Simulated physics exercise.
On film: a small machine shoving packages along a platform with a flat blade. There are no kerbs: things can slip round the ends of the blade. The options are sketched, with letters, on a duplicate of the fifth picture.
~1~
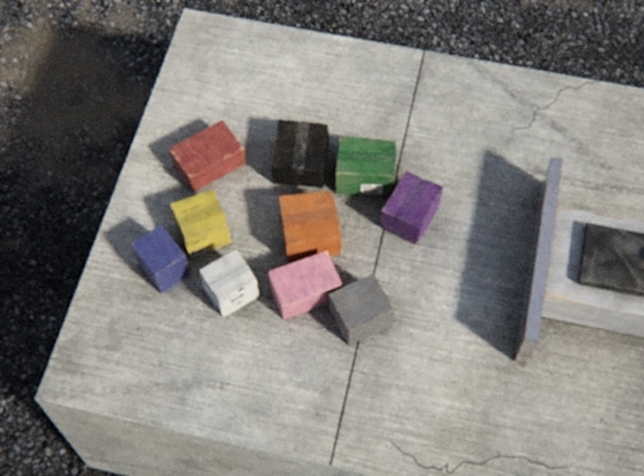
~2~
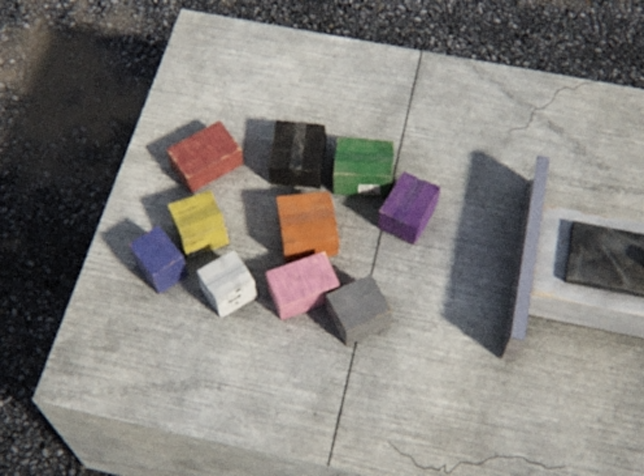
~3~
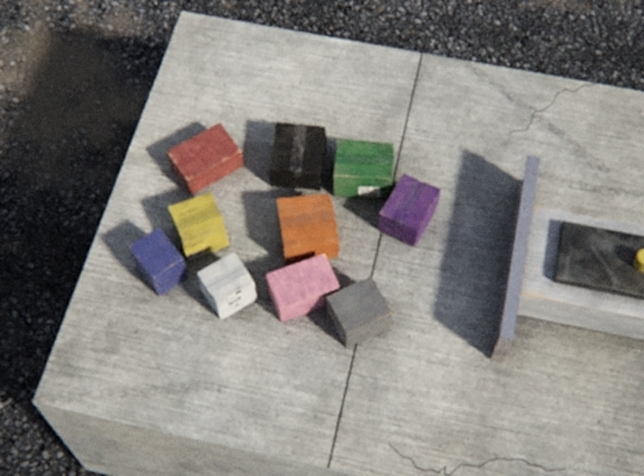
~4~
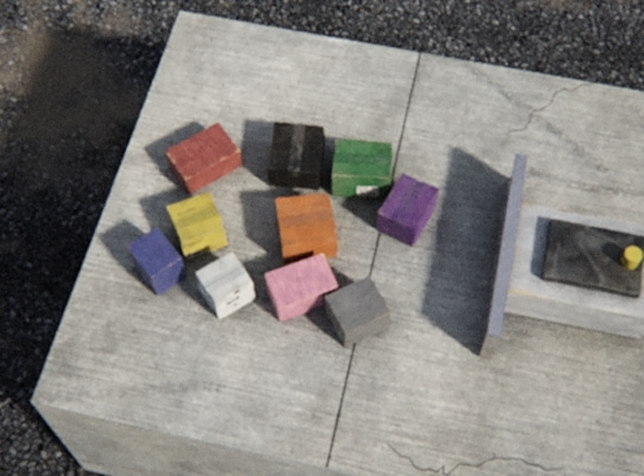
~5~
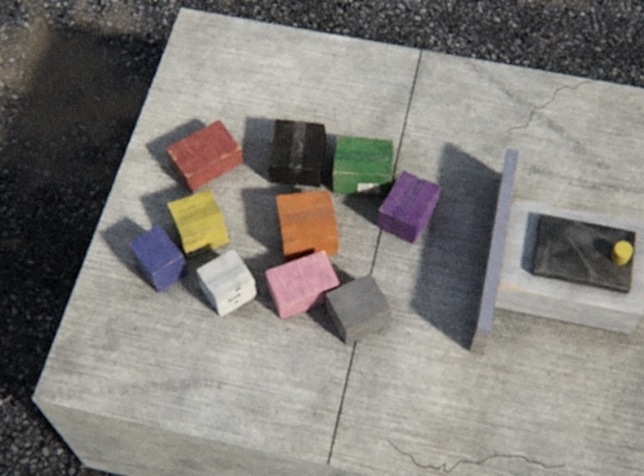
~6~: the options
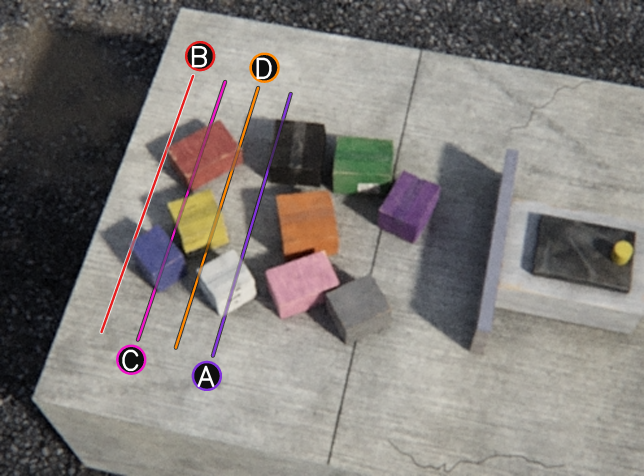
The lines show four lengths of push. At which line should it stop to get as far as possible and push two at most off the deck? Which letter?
Line C.
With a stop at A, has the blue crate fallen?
By then, no.
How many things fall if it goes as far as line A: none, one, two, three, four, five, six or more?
By then, none.
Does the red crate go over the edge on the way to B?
Yes.
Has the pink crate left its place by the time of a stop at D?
Yes.
On the copy, A at (255, 215); B at (150, 195); C at (185, 202); D at (220, 209).
On C. First, robot (459, 228); grey crate (321, 315); black box (271, 143).
Then, robot (343, 206); red crate (169, 145); yellow box (148, 228).
Finally, robot (256, 189); yellow box over the edge; red crate (138, 137); one fallen.
By contrast, A is within the limit but short; B drops four; D is within the limit but short.
